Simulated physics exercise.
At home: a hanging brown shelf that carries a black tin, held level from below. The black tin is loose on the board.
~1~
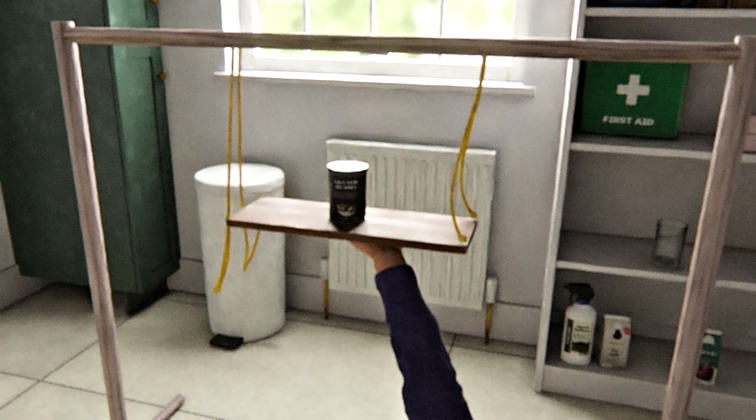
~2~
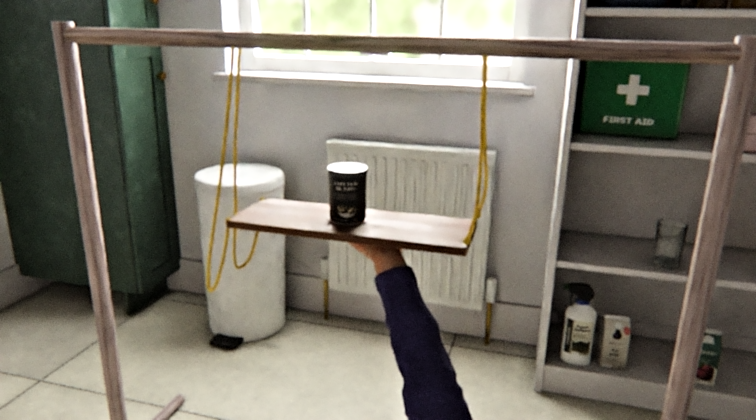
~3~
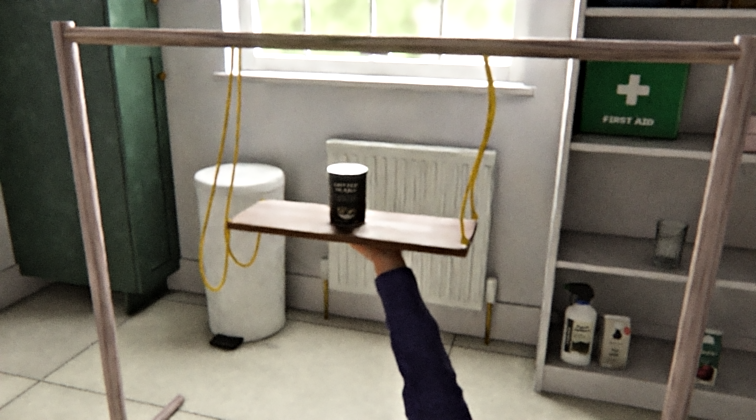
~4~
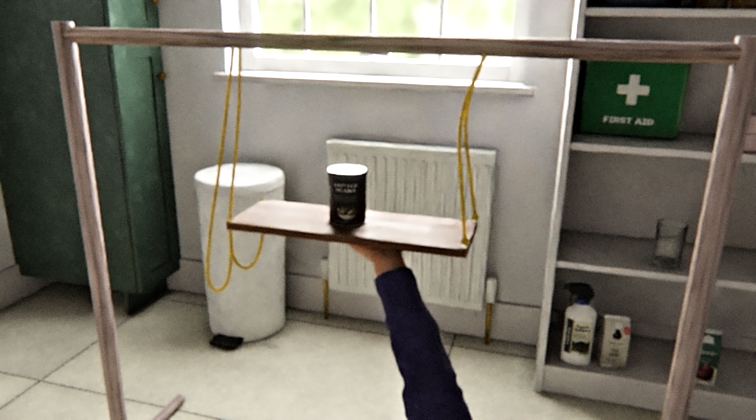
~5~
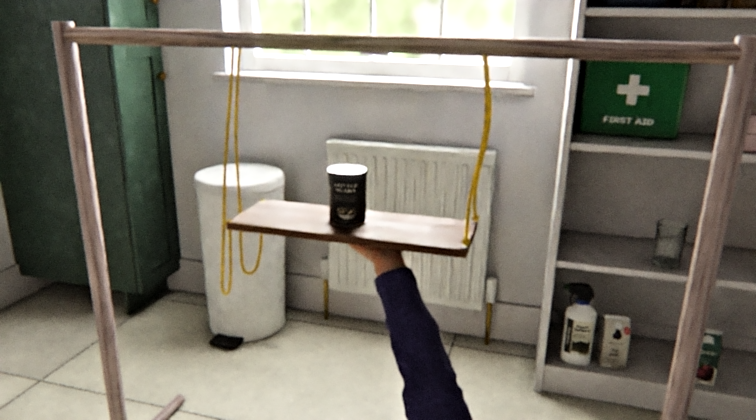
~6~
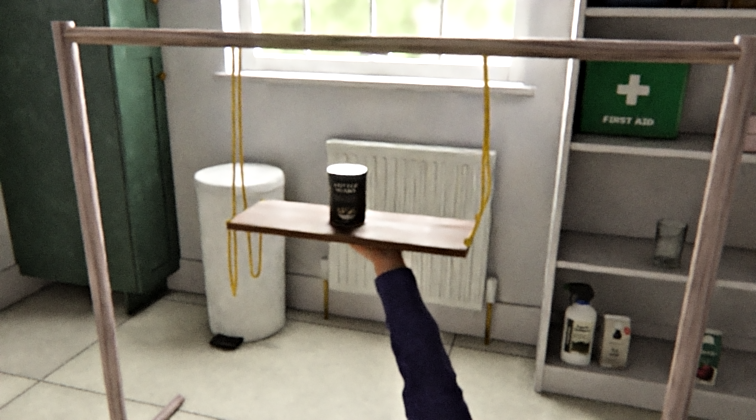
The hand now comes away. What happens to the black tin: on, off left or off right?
The black tin slides off to the left.
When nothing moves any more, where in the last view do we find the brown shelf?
Near (445, 288).
Then, 0.58 s past the final frame, board tipped 47° down to the left; tin on the floor.
Then, 1.24 s past the final frame, board tipped 51° down to the left; tin on the floor.
When it is over, board tipped 39° down to the left; tin on the floor. The black tin falls from the left end.
